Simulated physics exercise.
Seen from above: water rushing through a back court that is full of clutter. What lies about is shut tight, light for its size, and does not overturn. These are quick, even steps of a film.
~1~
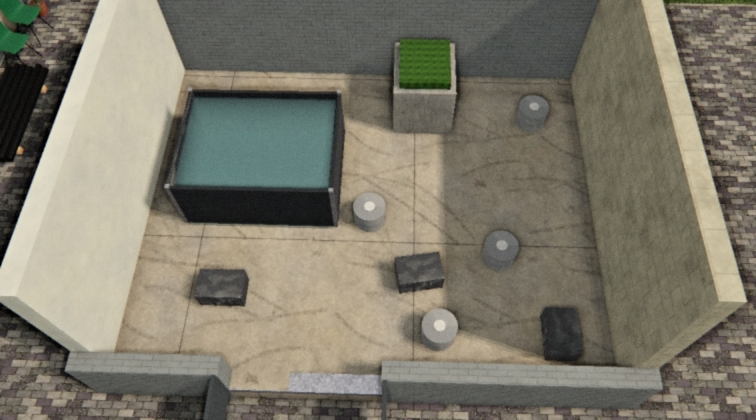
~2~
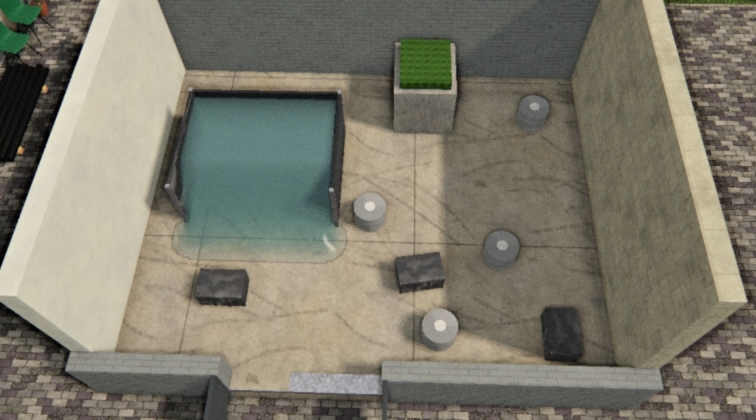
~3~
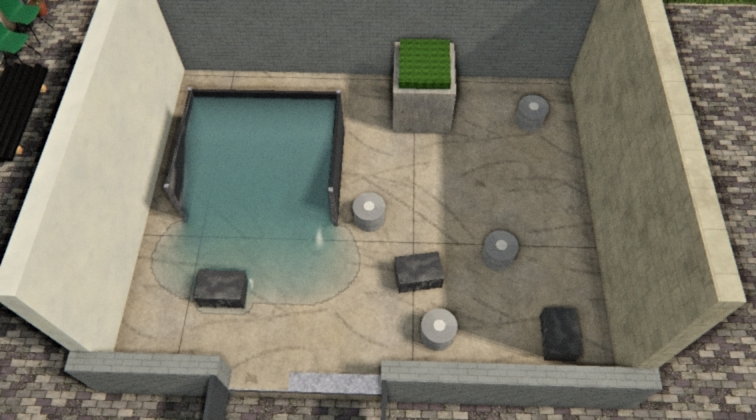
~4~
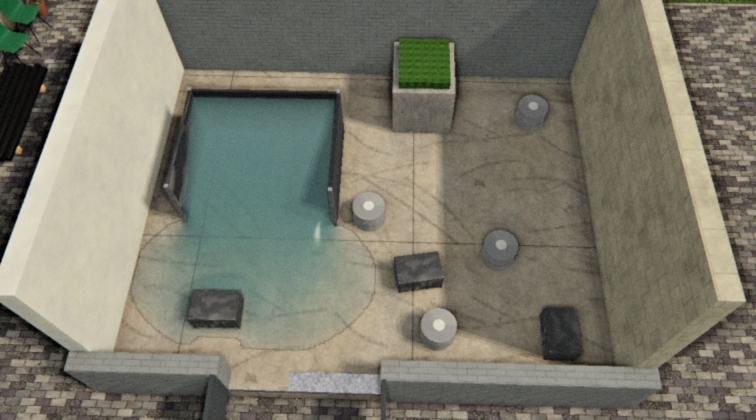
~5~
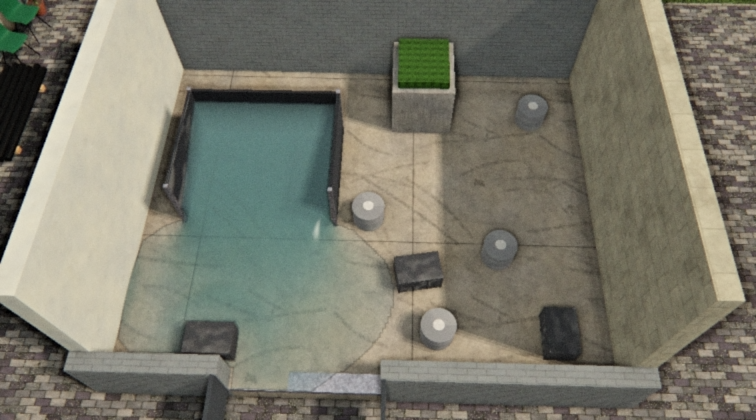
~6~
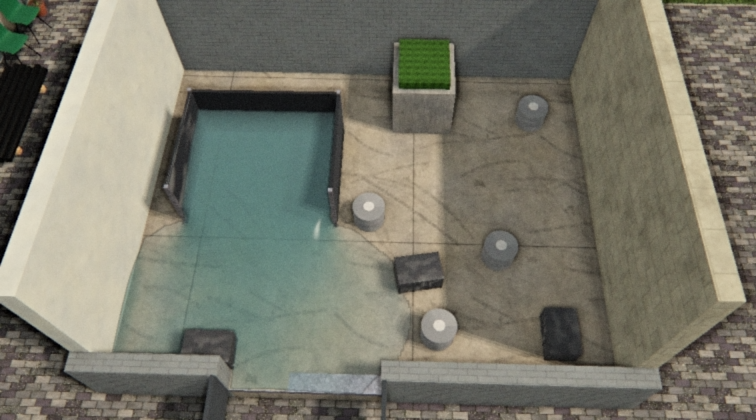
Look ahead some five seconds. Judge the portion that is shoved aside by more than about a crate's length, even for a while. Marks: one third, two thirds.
Share: Between one and two thirds.
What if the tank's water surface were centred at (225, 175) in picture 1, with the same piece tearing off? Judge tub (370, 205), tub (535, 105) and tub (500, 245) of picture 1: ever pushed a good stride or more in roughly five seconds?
As listed: Never so far, short of that, under that.
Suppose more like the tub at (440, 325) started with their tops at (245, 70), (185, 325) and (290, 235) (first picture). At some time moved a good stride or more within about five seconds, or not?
In that order: Pushed that far, pushed that far, that far or more.
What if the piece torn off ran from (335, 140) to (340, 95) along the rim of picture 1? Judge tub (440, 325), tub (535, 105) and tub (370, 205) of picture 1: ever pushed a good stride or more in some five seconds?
As listed: Swept aside, yes, no.
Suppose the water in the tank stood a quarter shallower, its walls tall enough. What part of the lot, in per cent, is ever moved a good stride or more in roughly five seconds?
Some 40 per cent.
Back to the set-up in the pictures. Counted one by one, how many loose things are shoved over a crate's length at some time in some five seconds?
3 of them.
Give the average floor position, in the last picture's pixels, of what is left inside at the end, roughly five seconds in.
Close to (494, 204).
A moment on, 1 of 7 are well off their spots; 1 afloat.
Next, 2 of 7 are well off their spots; 0 afloat.
Later, 3 of 7 are well off their spots; 0 afloat.
In the end, 3 of 7 are well off their spots, and 3 have been at some point; 1 afloat.
